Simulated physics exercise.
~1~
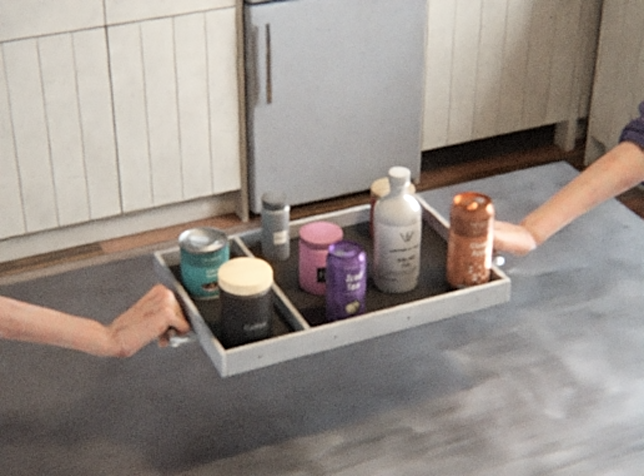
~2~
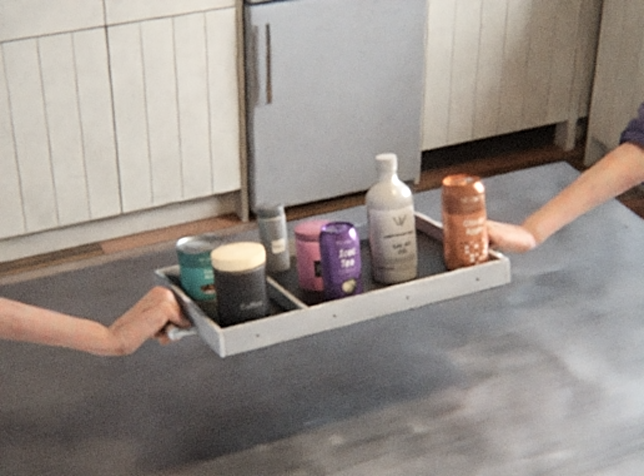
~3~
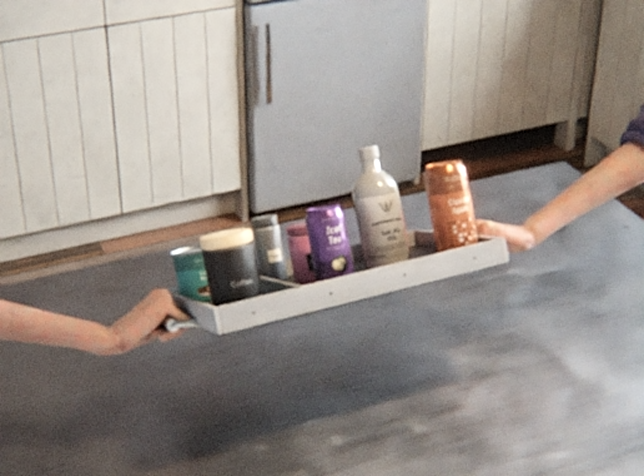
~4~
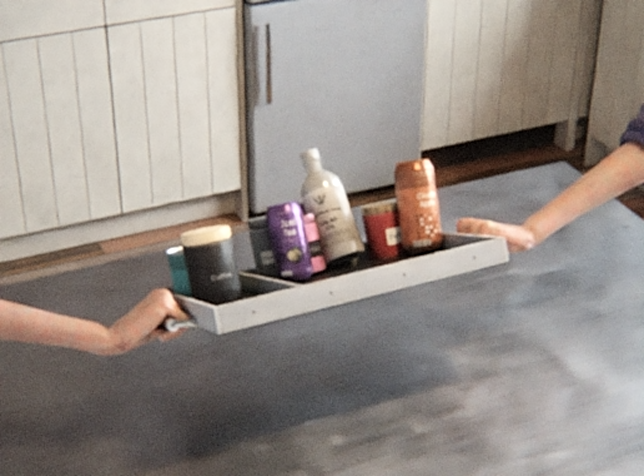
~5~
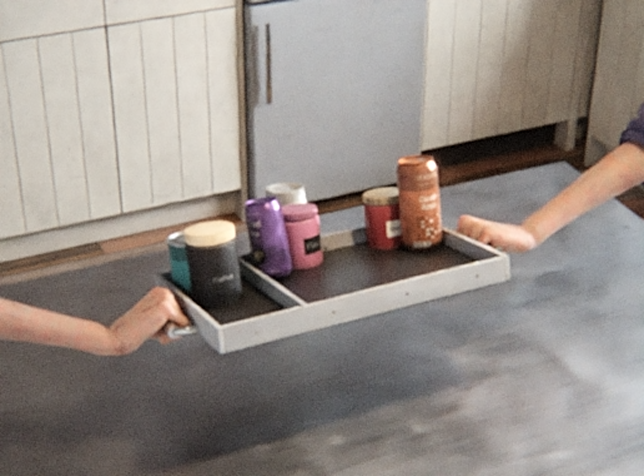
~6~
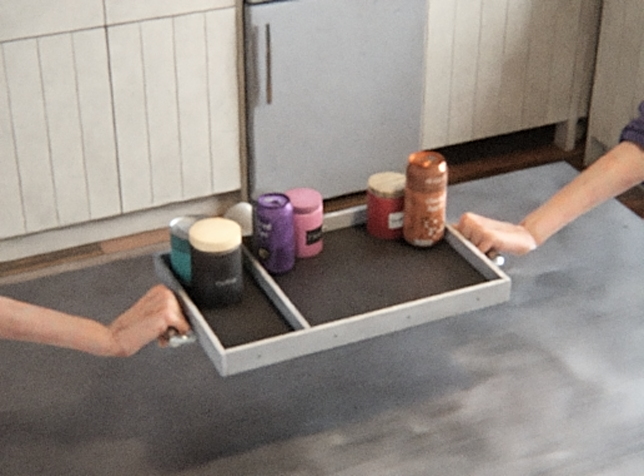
A tray held by two hands tips backward, its items slide, and the white bottle topples off before it levels.
